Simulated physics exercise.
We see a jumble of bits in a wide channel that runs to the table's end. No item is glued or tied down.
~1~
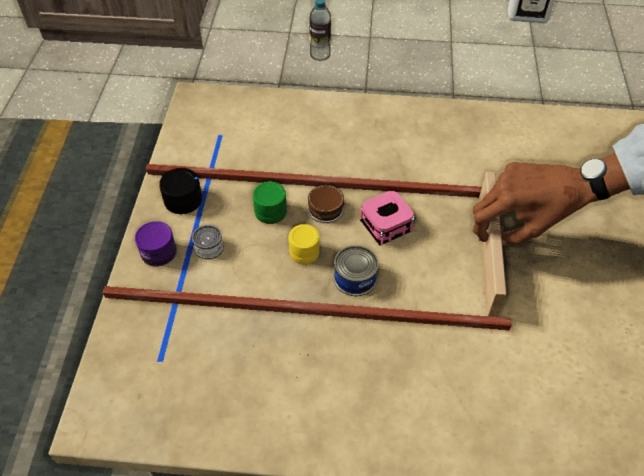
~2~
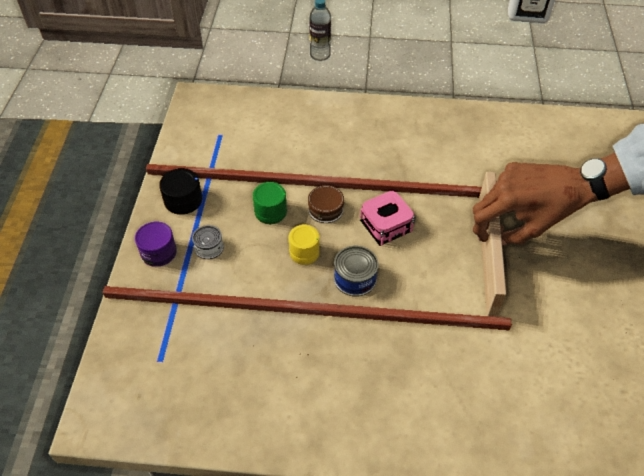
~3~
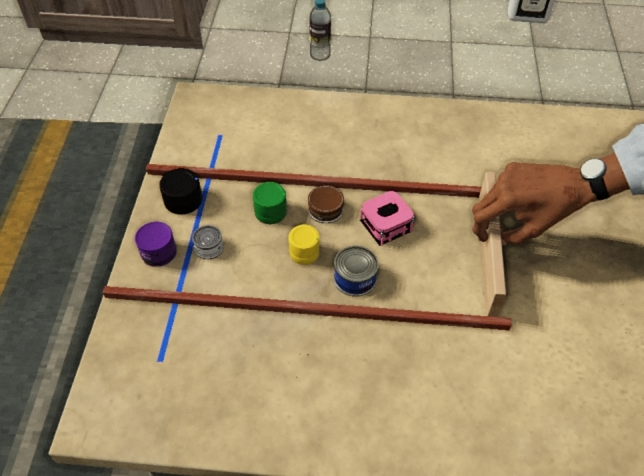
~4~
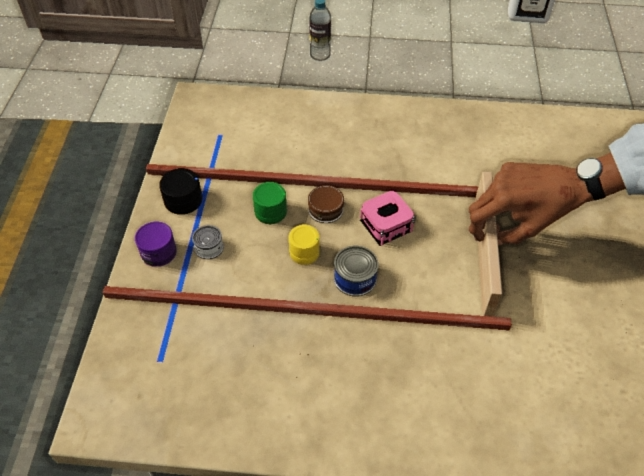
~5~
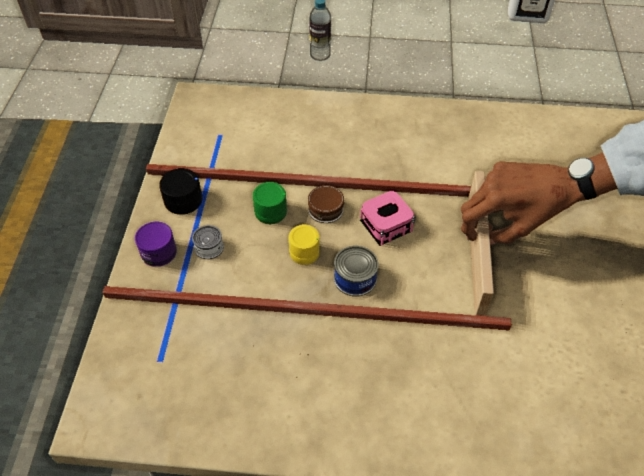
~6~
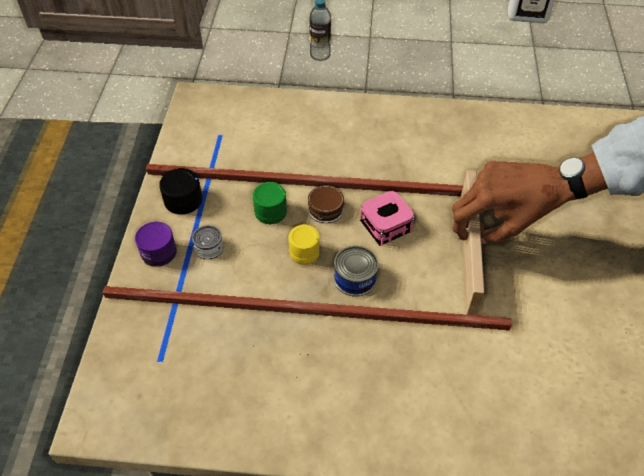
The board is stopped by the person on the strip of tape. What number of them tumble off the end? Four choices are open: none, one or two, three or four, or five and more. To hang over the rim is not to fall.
In the end one or two are gone from the table.
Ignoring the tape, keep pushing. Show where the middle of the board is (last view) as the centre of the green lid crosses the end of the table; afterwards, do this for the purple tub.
At (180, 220) for the green lid; at (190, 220) for the purple tub.
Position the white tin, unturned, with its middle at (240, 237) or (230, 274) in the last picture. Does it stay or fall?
In order, the object stays where it is, then stays where it is.
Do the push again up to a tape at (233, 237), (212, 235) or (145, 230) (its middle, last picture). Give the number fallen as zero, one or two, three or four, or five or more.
Taking the tapes one after another, the count is no fall at all, then one or two, then five or more.
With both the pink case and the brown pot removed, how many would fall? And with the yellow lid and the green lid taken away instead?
You'd count 0 the first time and 1 the second time.
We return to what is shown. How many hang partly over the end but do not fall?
It totals 3.
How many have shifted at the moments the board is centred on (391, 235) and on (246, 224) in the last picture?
The counts are 2 and 7.
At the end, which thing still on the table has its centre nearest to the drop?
The purple tub finishes closest.
A little later, none off yet; purple tub at rest near (156, 245); black lid at rest near (181, 191); white tin at rest near (208, 242).
When it is over, the number that fall off is one or two; down, black lid.
